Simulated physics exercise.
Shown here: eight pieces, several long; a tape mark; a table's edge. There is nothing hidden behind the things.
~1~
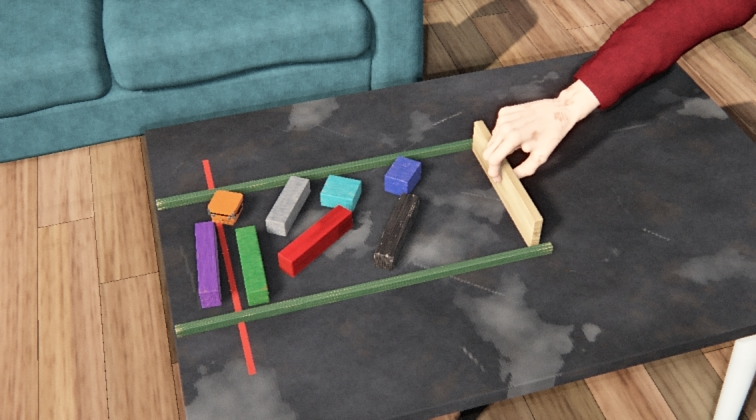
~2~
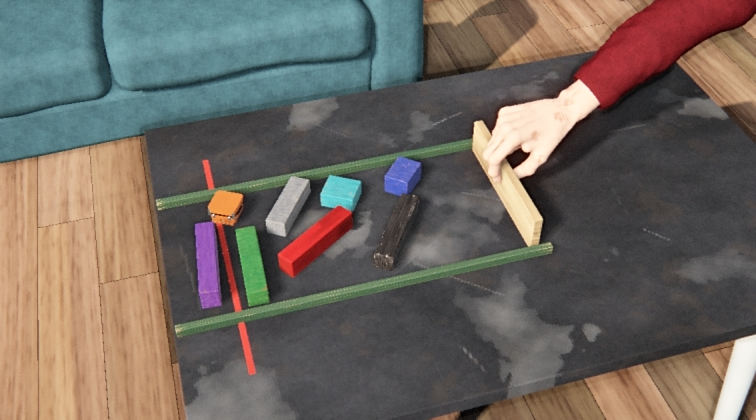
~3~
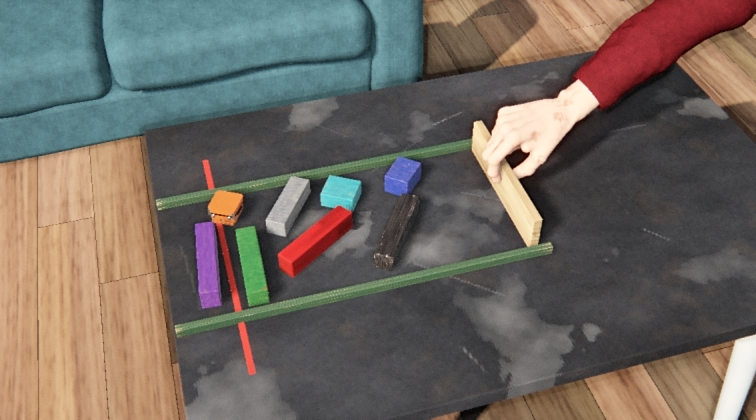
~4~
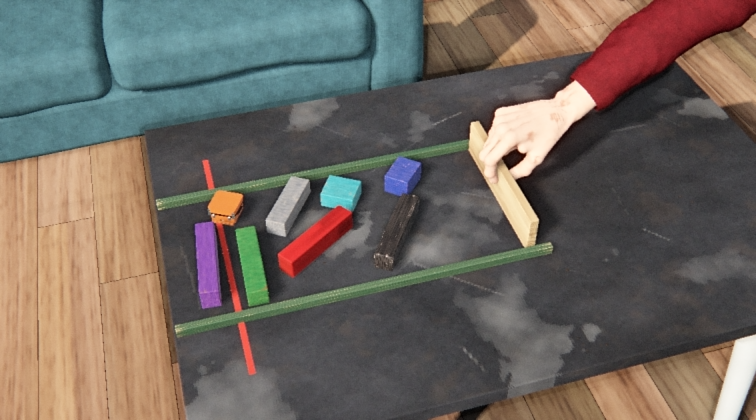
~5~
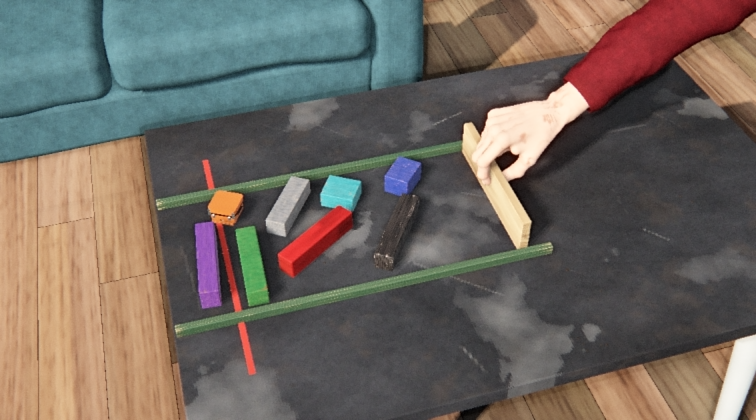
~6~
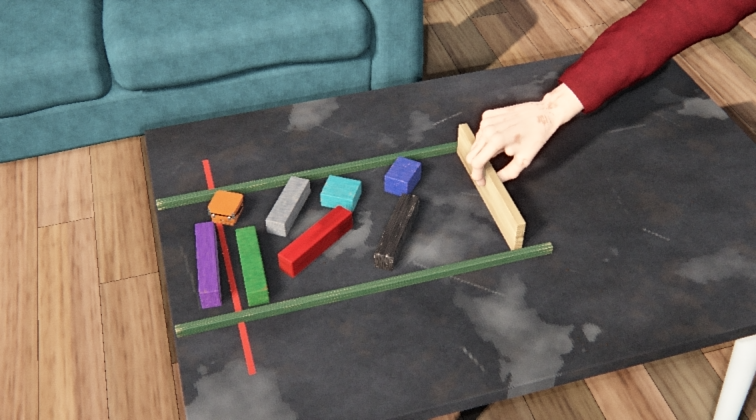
A hand sliding a wooden board slightly left between two green rails on a dark tabletop, the colourful blocks staying still.
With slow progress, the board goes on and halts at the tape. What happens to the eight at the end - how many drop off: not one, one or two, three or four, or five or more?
In this one, three or four spill over.
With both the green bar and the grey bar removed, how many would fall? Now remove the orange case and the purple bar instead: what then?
You'd see 1 fallen, and 1 in the other try.
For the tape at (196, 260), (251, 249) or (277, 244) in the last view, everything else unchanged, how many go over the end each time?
The counts would be 5, 1 and 0.
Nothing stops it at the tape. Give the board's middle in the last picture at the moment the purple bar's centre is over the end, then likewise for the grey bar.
About (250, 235), and about (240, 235) for the other.
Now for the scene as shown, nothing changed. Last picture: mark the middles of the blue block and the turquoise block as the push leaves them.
About (206, 223), and about (175, 228).
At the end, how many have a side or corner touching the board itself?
Count recorded: 2.
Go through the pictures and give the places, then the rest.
In the first frame, purple bar (208, 263); orange case (227, 208); green bar (252, 265); board (505, 182); tape (226, 254).
In the second frame, orange case (227, 208); red stick (317, 240).
In the third frame, green bar (252, 265); turquoise block (341, 193).
In the fourth frame, purple bar (208, 263); blue block (403, 177).
In the fifth frame, orange case (227, 208); board (494, 184).
In the sixth frame, purple bar (208, 263); orange case (227, 208); green bar (252, 265); board (489, 185); tape (226, 254).
Soon after, none off yet; purple bar at rest near (208, 263); orange case at rest near (227, 208); green bar at rest near (252, 265).
In the end, the number that fall off is three or four; gone, grey bar, orange case and purple bar.
